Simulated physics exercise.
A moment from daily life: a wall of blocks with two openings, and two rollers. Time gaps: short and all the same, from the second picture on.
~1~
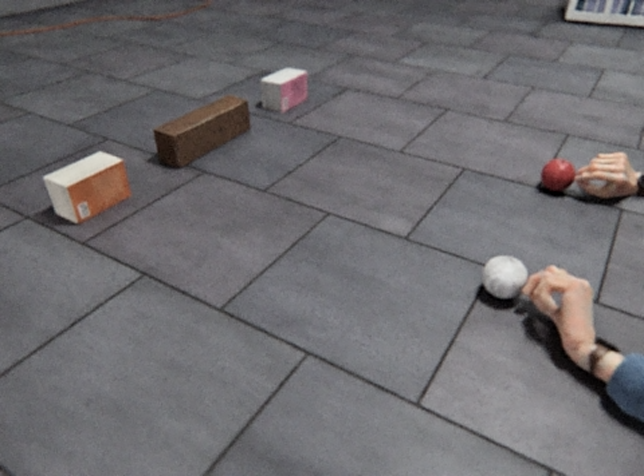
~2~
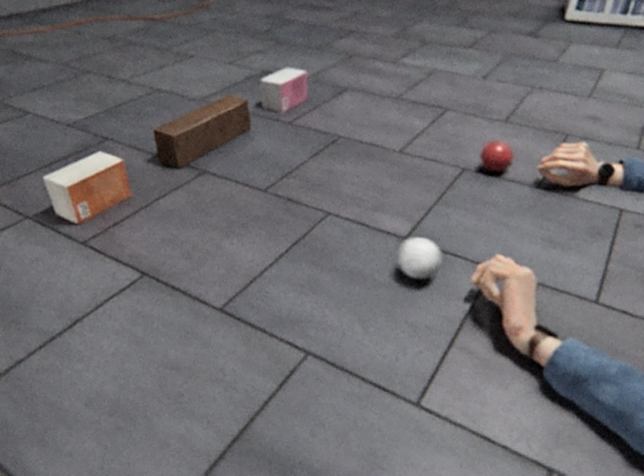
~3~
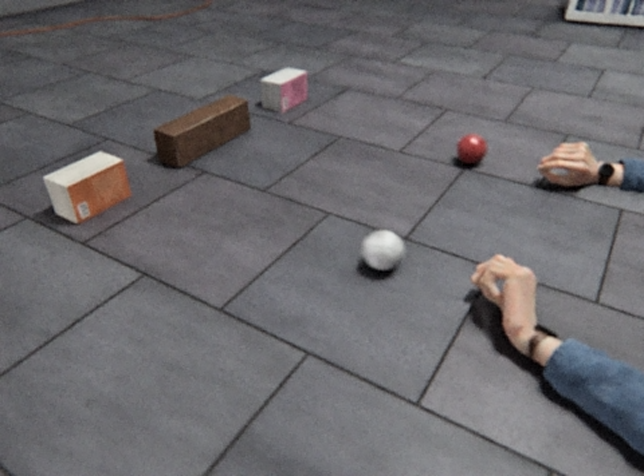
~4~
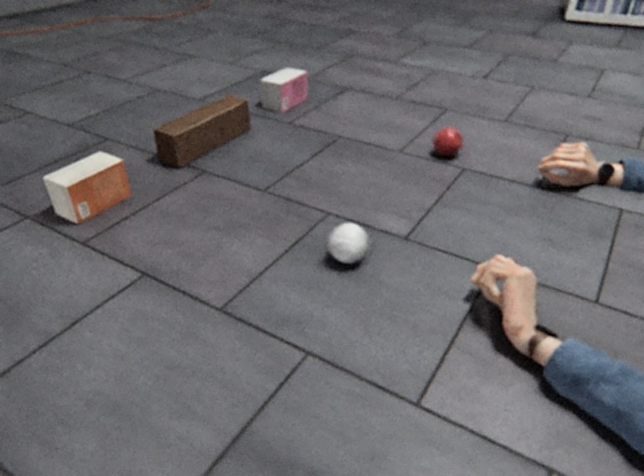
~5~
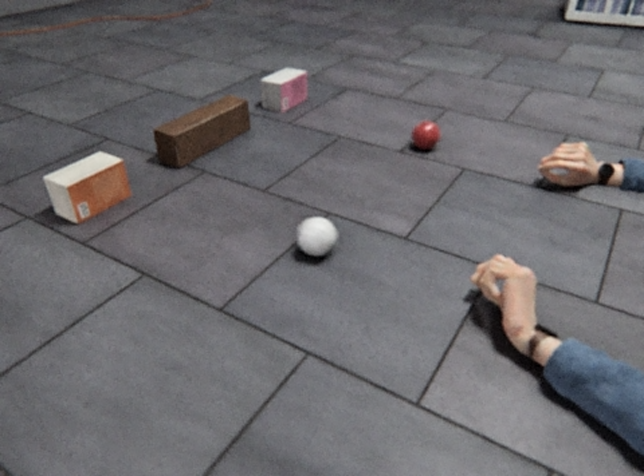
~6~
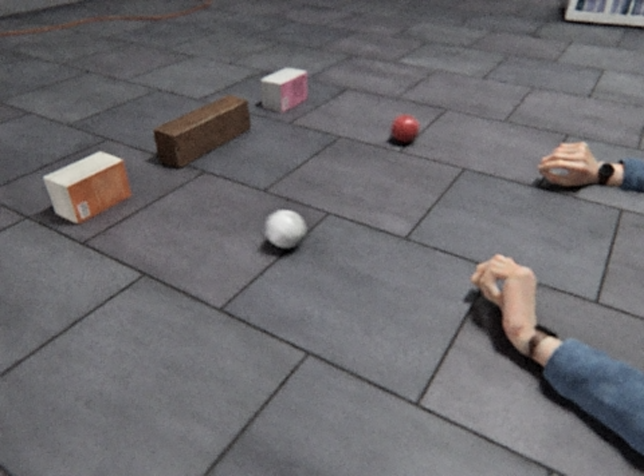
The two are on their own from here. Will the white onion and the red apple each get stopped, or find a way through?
Here the white onion gets stopped, the red apple gets stopped.
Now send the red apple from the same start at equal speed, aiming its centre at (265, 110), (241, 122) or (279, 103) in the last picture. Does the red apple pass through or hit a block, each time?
Taking the aims in order, it goes between the blocks; is held back by a block; is held back by a block.
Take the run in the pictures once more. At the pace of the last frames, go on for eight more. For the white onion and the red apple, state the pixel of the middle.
(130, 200) and (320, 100).
Then, 0.48 s on from there, white onion coming back near (130, 221); red apple coming back near (340, 100).
In the end, the white onion bounces off; the red apple bounces off.
